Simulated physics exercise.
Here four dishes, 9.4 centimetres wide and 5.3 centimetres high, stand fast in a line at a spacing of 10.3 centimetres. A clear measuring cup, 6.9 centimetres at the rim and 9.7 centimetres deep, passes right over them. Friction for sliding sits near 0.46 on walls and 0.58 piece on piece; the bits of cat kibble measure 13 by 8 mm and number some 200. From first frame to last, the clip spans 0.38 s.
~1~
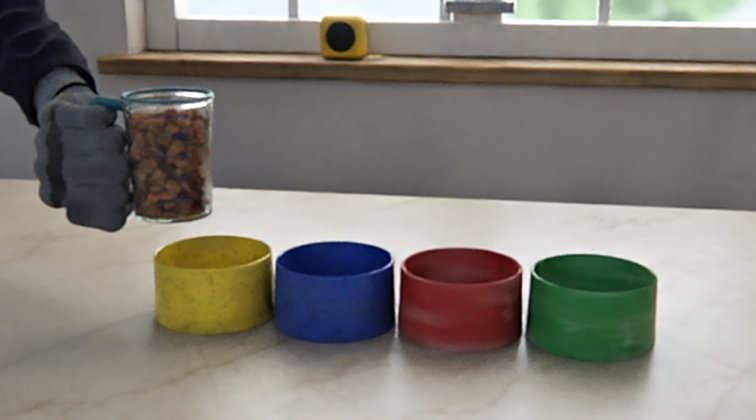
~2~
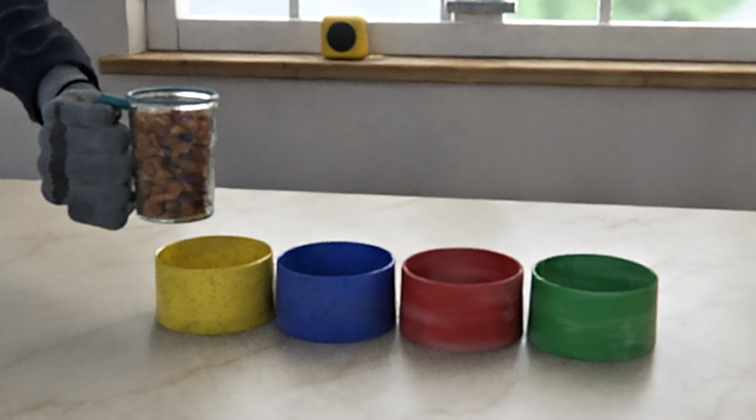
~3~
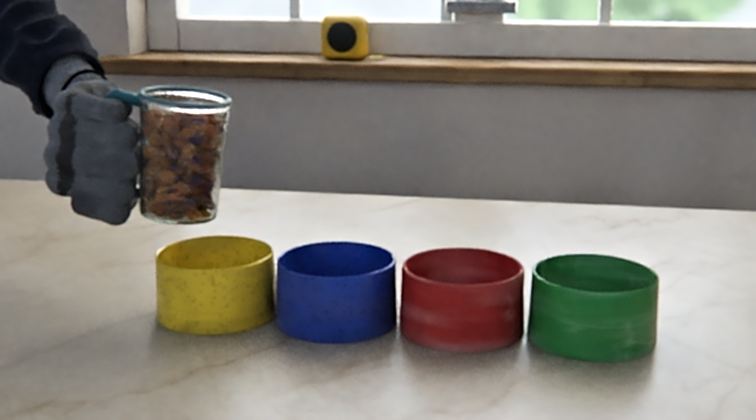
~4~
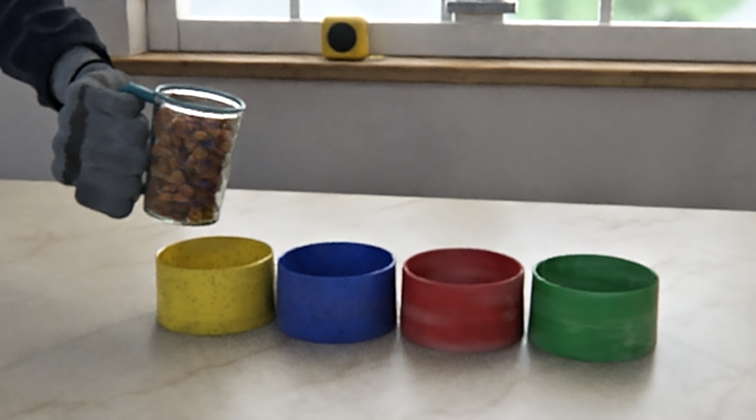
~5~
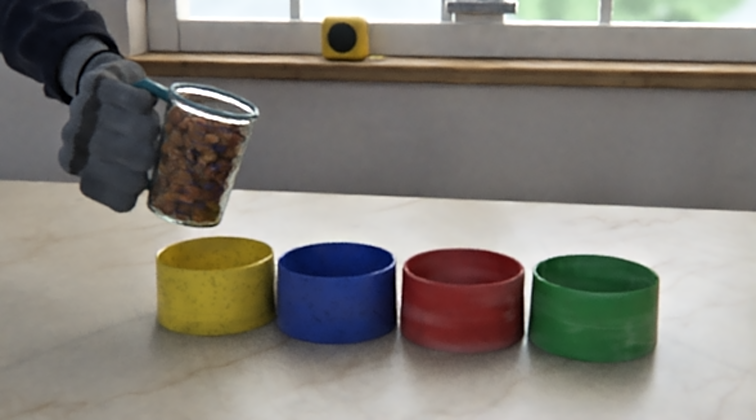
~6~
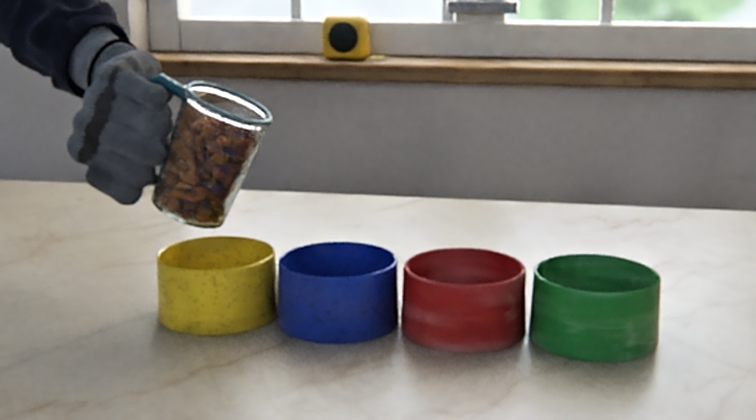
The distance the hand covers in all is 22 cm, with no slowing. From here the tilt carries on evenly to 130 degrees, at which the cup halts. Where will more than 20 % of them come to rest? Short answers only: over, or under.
At the end, red: You'll see more than a fifth there. Blue: You'll see a fifth or less there. Green: You'll see a fifth or less there. Yellow: You'll see a fifth or less there. Counter: You'll see a fifth or less there.
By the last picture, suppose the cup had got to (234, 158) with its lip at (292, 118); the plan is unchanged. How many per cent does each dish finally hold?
It'd finish with red at 80, blue at 0, green at 10 and yellow at 0.
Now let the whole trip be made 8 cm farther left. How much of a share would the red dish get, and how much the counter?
Red: 0, counter: 0.
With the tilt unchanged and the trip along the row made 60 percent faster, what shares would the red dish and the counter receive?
Shares: Red 80, counter 20.
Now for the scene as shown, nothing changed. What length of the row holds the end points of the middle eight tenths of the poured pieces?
6 cm, roughly.
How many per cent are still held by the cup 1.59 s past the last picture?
Close to 0 % of the load.
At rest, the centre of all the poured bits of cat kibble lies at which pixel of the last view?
Approximately (459, 300) in the last view.
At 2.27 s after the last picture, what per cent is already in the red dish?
Around 90 in a hundred by then.
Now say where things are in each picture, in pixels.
The first frame shows cup at (171, 155), tilt 0 degrees, lip at (209, 97), moved 0.0 cm; middle of the pieces at (168, 157); yellow dish at (214, 252); blue dish at (335, 259); red dish at (461, 266); green dish at (593, 273).
The second frame shows cup at (174, 155), tilt 2 degrees, lip at (214, 98), moved 0.2 cm; middle of the pieces at (172, 157).
The third frame shows cup at (182, 156), tilt 7 degrees, lip at (227, 103), moved 0.8 cm; middle of the pieces at (179, 158).
The fourth frame shows cup at (191, 156), tilt 12 degrees, lip at (241, 109), moved 1.5 cm; middle of the pieces at (188, 158).
The fifth frame shows cup at (199, 157), tilt 18 degrees, lip at (255, 115), moved 2.2 cm; middle of the pieces at (196, 158).
The sixth frame shows cup at (208, 157), tilt 24 degrees, lip at (268, 121), moved 2.9 cm; middle of the pieces at (205, 158); yellow dish at (217, 253); blue dish at (338, 260); red dish at (464, 266); green dish at (597, 273).
Then, 0.95 s after the last picture, tilt 95 degrees; cup holds 100 %.
Then, 1.59 s after the last picture, tilt 130 degrees; cup holds 0 %, red 90 %.
Then, 2.27 s after the last picture, tilt 130 degrees; cup holds 0 %, red 90 %.
In the end, red 90 %, blue 0 %, green 0 %, yellow 0 %, counter 5 %.
